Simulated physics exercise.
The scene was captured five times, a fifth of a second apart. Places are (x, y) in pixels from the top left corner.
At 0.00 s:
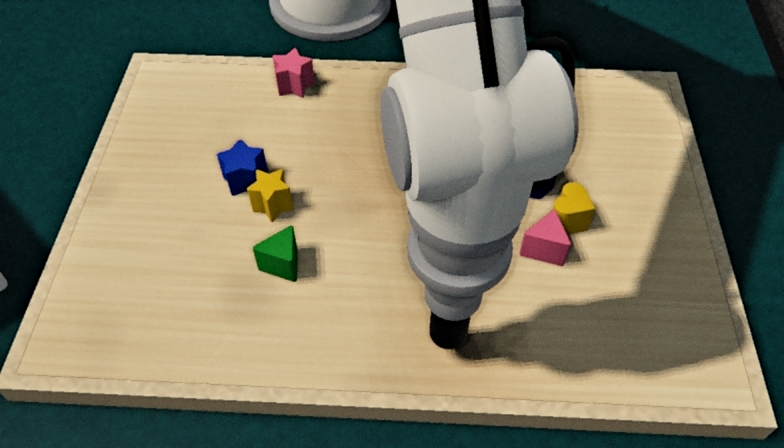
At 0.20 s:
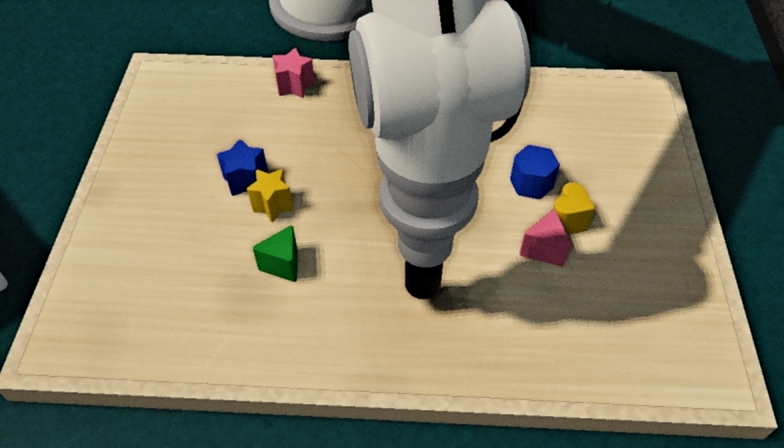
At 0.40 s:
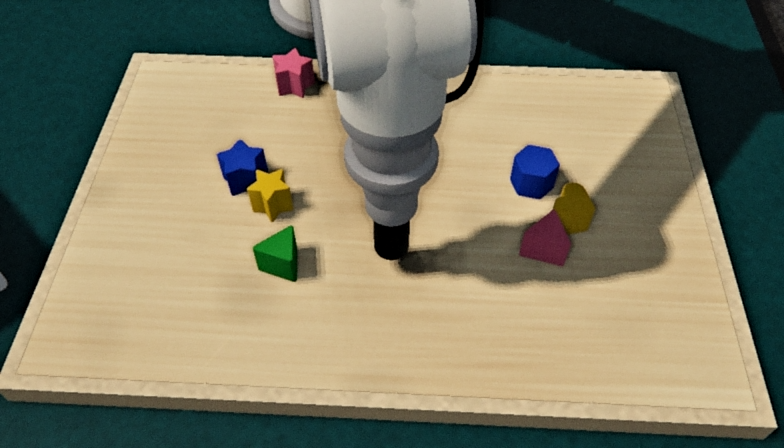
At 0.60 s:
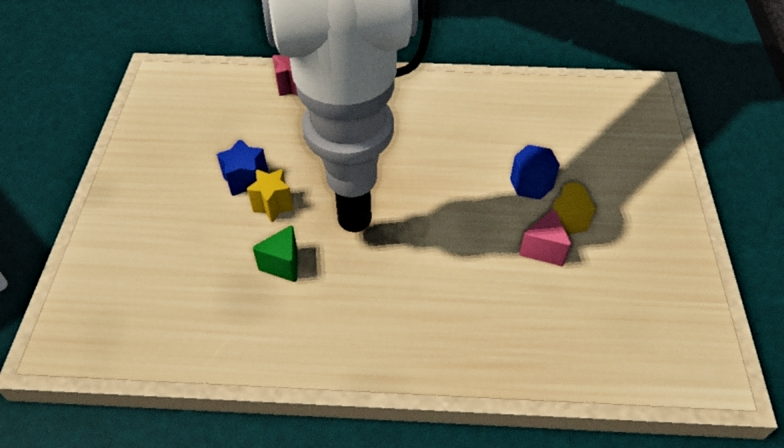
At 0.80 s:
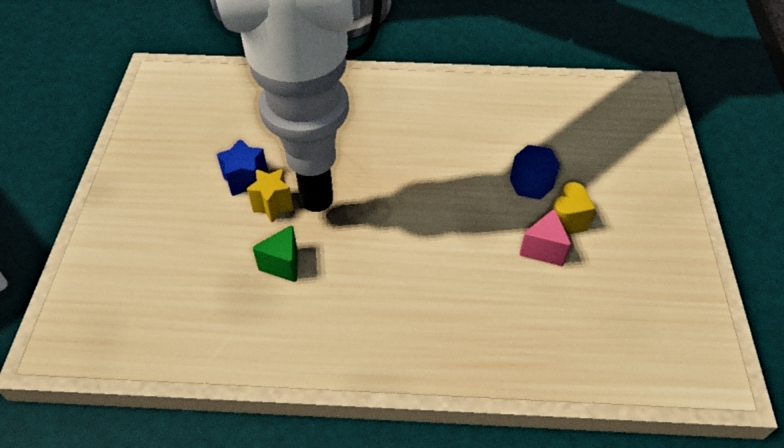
On a wooden board, a robot arm moves its black tip up and left beside the yellow star.
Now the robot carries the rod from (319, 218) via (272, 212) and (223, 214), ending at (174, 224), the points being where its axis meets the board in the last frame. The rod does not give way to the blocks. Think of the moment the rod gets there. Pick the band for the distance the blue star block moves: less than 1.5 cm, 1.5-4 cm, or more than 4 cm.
The displacement of the blue star block is 1.5-4 cm.
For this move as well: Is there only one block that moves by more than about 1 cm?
No, I don't think so.
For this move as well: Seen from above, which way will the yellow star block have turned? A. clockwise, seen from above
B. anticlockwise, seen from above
A
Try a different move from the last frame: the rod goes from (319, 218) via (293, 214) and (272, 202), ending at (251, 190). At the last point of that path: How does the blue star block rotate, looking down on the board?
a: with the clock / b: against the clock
a - with the clock.
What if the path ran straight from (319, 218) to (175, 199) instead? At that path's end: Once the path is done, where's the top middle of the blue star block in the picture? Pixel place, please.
In the picture, it is at (208, 146).
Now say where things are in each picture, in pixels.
In the first frame, lower end of the rod (448, 334), tops of blocks, blue star block (240, 156), yellow star block (268, 182), green three-sided block (278, 244).
In the second frame, rod (423, 285), blocks as before.
In the third frame, rod (392, 248), blocks as before.
In the fourth frame, rod (355, 220), blocks as before.
In the fifth frame, rod (317, 201), blue star block (240, 156), yellow star block (268, 182), green three-sided block (278, 244).
On the path given first. One third of the way, rod (266, 195); blue star block (230, 150), turned 15° clockwise; yellow star block (231, 177).
Two thirds of the way, rod (217, 197); blue star block (220, 146), turned 50° clockwise; yellow star block (193, 171), turned 45° clockwise.
At the end, rod (167, 207); blue star block (220, 146), turned 50° clockwise; yellow star block (180, 173), turned 105° clockwise; green three-sided block not moved.
